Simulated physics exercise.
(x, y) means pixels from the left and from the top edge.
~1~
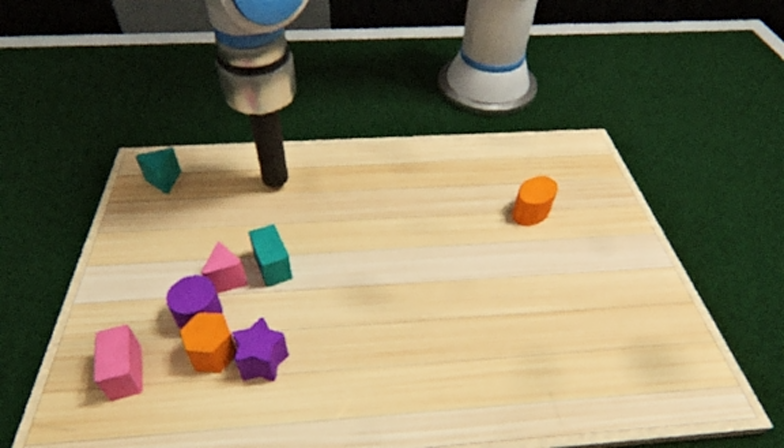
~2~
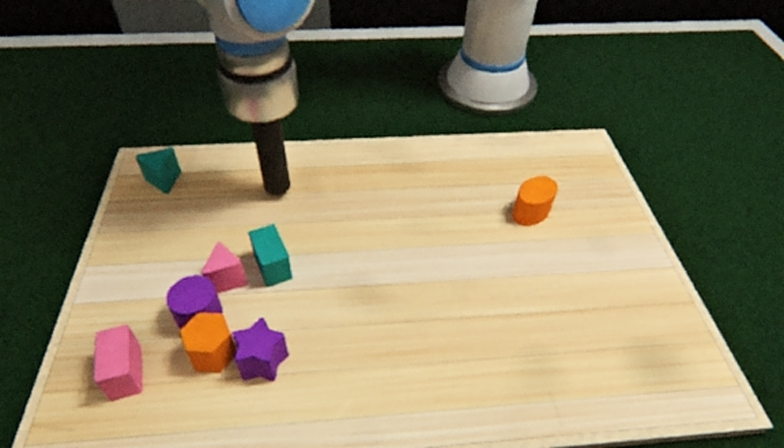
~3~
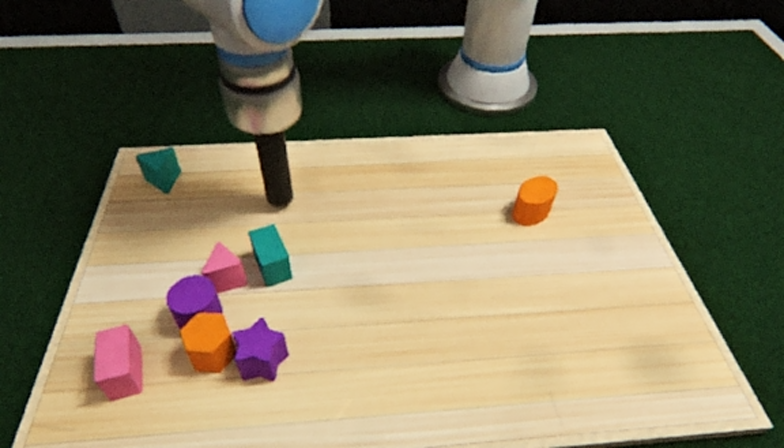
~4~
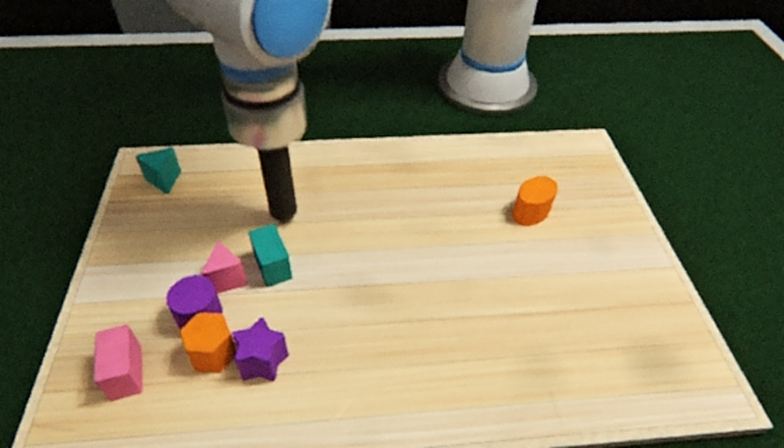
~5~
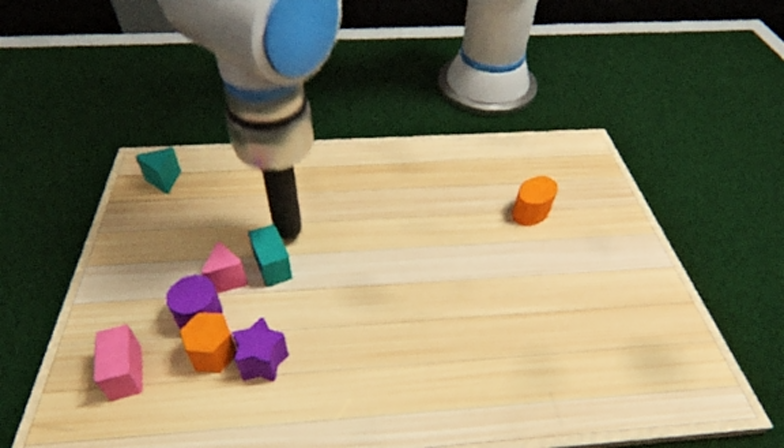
At the start, a robot arm holds a dark post over a wooden board, above a cluster of pink, turquoise, purple and orange blocks. The post moves steadily down and slightly right, until it is close beside the turquoise oblong, while all the blocks stay still.
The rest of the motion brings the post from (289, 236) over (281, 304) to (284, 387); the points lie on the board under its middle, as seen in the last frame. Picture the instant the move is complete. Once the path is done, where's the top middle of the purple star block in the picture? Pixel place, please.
Around pixel (239, 368).
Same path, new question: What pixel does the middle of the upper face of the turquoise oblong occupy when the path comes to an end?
Located at (244, 272).
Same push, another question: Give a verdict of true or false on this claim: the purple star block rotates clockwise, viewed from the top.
True.
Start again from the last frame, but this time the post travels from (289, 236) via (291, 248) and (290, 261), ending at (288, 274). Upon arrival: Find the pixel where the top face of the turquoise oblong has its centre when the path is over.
In the picture, that point is around (253, 256).
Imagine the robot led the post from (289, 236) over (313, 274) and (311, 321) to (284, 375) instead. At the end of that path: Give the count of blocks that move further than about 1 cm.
Moved: 1.
The first path, step by step. One third of the way, post (281, 273); pink triangular piece (215, 261), turned 20° clockwise; turquoise oblong (248, 268).
Two thirds of the way, post (281, 323); pink triangular piece (214, 261), turned 30° clockwise; turquoise oblong (244, 272), turned 15° clockwise.
At the end, post (283, 381); orange six-sided block unmoved; pink triangular piece (214, 261), turned 30° clockwise; purple star block (239, 368), turned 45° clockwise; turquoise oblong (244, 272), turned 15° clockwise.
